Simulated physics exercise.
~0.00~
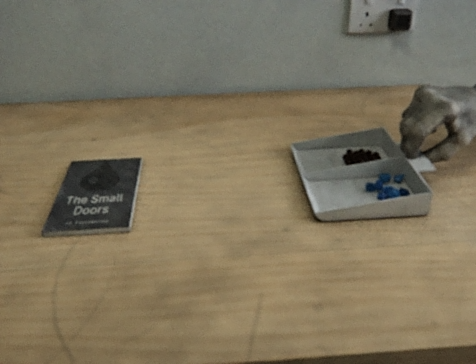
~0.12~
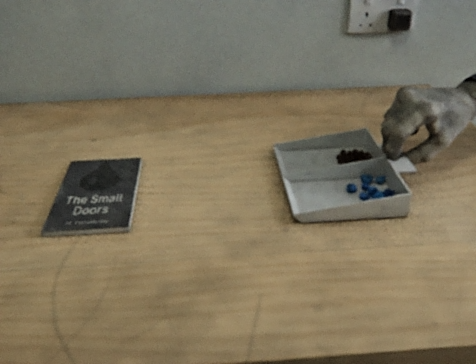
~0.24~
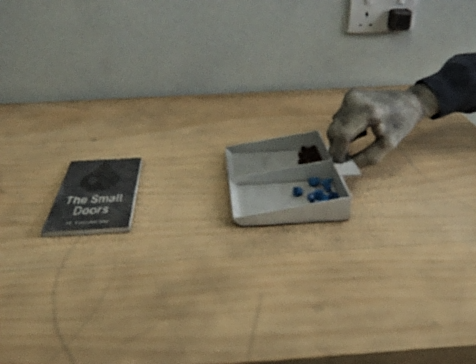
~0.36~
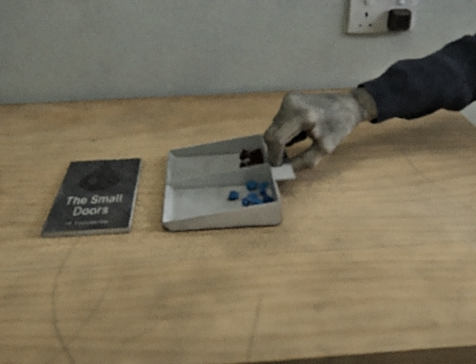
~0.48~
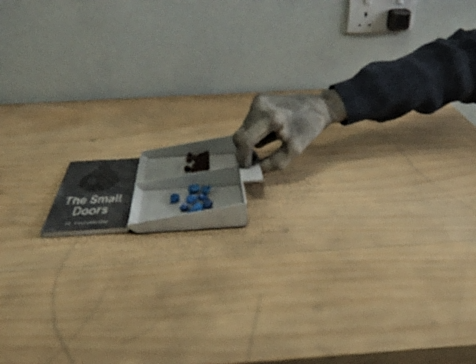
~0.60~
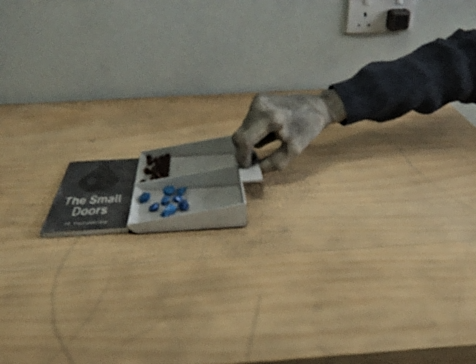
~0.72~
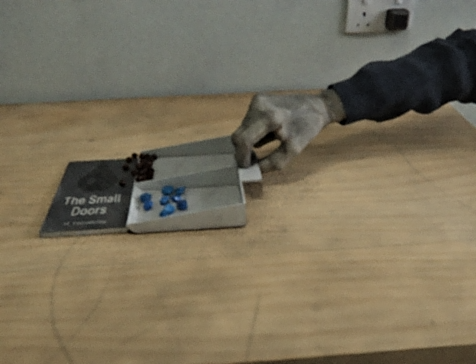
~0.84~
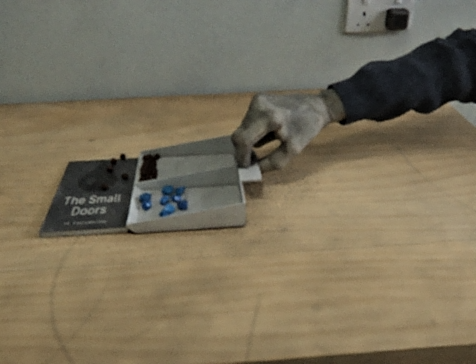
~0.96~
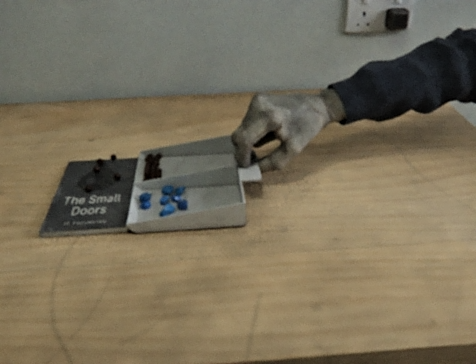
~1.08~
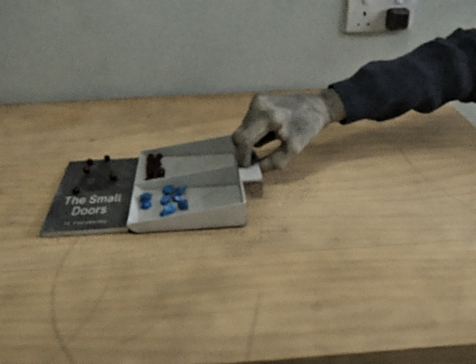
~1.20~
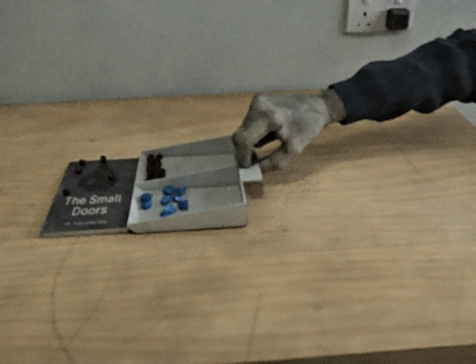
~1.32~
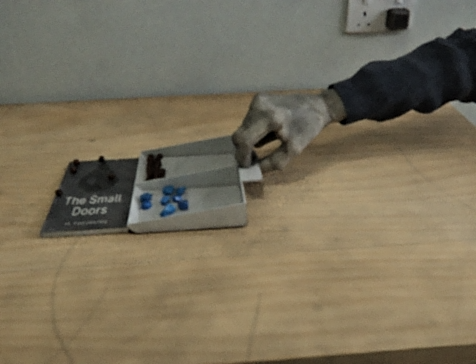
A pale grey two-part tray sits at the right of a light wooden table, seen from slightly above by a gently swaying camera, with a hand gripping its right side. Blue pieces lie in the near part and dark reddish ones in the far part, while a thin black book rests at the left. The hand slides the tray left until it stops against the book. Both groups shift towards the front rim. The blue pieces stay inside, but some dark ones spill onto the book and spread out, while the rest remain in the tray.
